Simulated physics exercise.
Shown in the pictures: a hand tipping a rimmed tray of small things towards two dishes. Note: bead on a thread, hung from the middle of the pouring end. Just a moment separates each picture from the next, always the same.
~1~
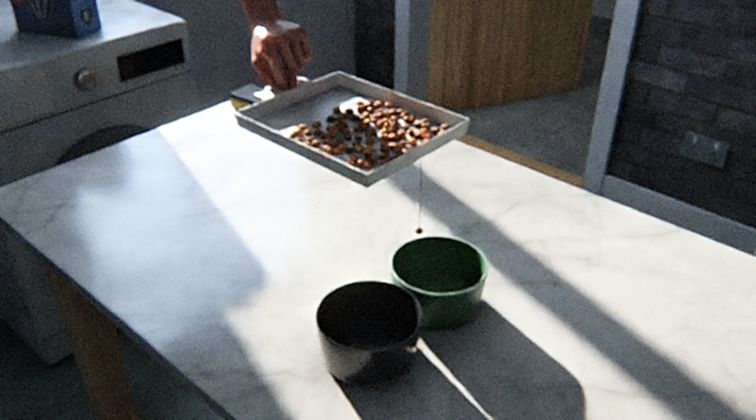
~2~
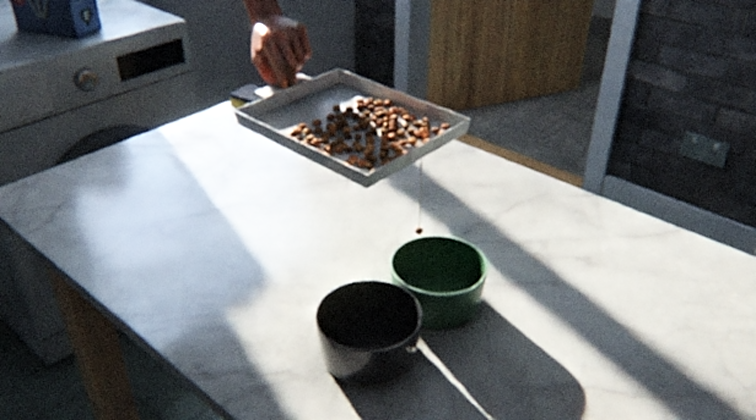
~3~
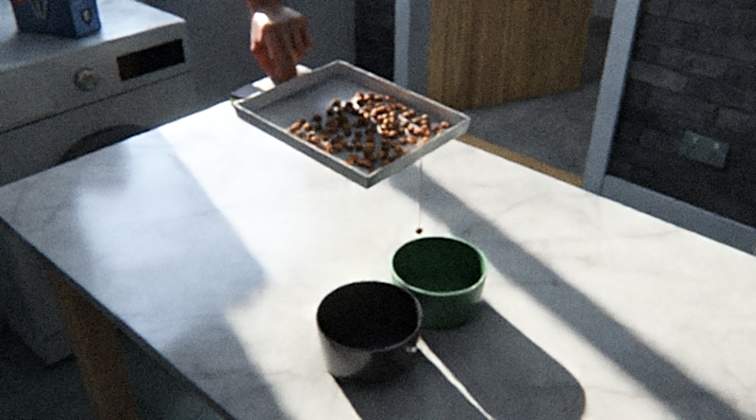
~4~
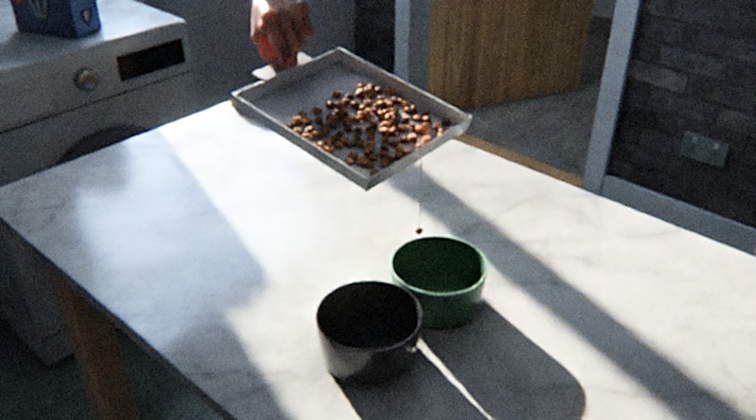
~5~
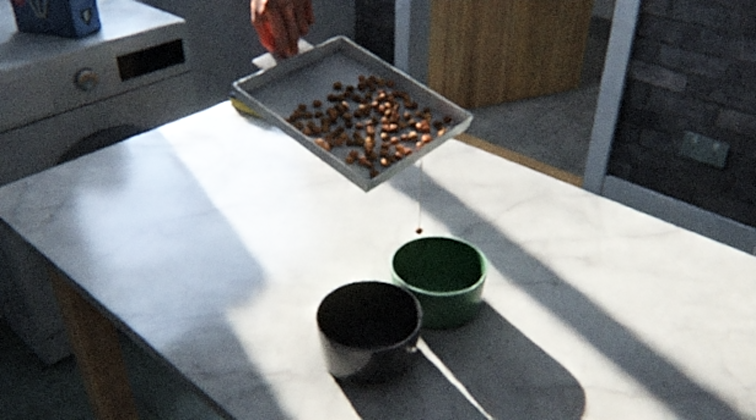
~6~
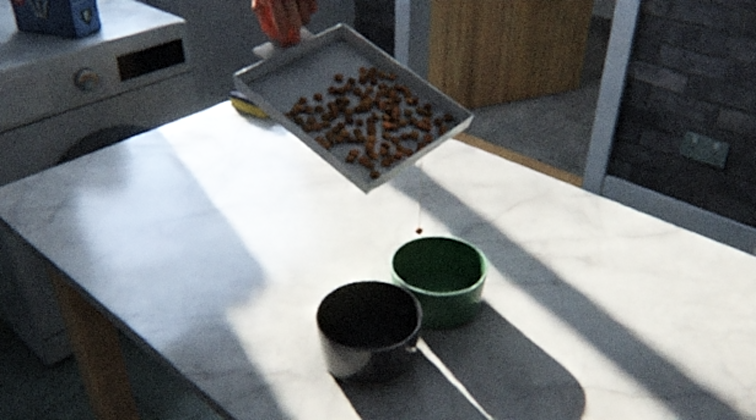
A hand gradually tilts a rimmed tray of brown kibble above two bowls on a table.
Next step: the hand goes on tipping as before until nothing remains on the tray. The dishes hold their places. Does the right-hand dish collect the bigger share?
The larger heap is bound to sit in the right dish there.
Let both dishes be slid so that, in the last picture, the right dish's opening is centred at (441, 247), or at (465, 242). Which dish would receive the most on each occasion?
In order of the tries: The dish on the left side, then the dish on the left side.
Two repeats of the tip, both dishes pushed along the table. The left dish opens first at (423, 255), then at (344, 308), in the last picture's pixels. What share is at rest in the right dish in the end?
Approximately 0 percent, followed by approximately 70 percent.
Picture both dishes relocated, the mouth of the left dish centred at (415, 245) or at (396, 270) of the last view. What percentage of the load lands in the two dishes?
In order, about 40 and 90 in a hundred.
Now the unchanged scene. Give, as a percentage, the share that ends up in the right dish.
Result: Near 50 in a hundred.
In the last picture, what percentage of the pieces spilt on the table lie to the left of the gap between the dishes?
Close to 90 %.
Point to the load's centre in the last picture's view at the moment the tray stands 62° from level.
I'd mark the middle close to (394, 146).
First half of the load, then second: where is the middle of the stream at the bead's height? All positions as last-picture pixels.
The leading part at (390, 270), the rest of it at (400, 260).
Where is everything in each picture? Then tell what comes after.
Corners of the pouring end at (367, 172) and (467, 119), level; middle of the load at (374, 132), bits of cat kibble; left dish at (409, 355); right dish at (477, 300); bead on its thread at (419, 231), in the first frame.
Corners of the pouring end at (367, 173) and (467, 119), level; middle of the load at (374, 131), in the second frame.
Corners of the pouring end at (368, 175) and (468, 118), tipped barely, lowest at the left corner; middle of the load at (374, 128), in the third frame.
Corners of the pouring end at (368, 177) and (468, 117), tipped a little, lowest at the left corner; middle of the load at (374, 124), in the fourth frame.
Corners of the pouring end at (369, 180) and (470, 116), tipped a little, lowest at the left corner; middle of the load at (375, 120), in the fifth frame.
Corners of the pouring end at (369, 183) and (471, 115), tipped clearly, lowest at the left corner; middle of the load at (376, 116); left dish at (409, 355); right dish at (477, 300), in the sixth frame.
Soon, tray tipped steeply; nearly all on the tray; a stray few in the air.
A while on, tray tipped right over; about half on the tray; a small part in the left dish; a small part in the right dish; a small part outside both; about a quarter in the air.
Towards the end, tray tipped past a quarter turn; about a quarter in the left dish; about half in the right dish; about a third outside both.
Finally, tray tipped past a quarter turn; about a quarter in the left dish; about half in the right dish; about a third outside both.
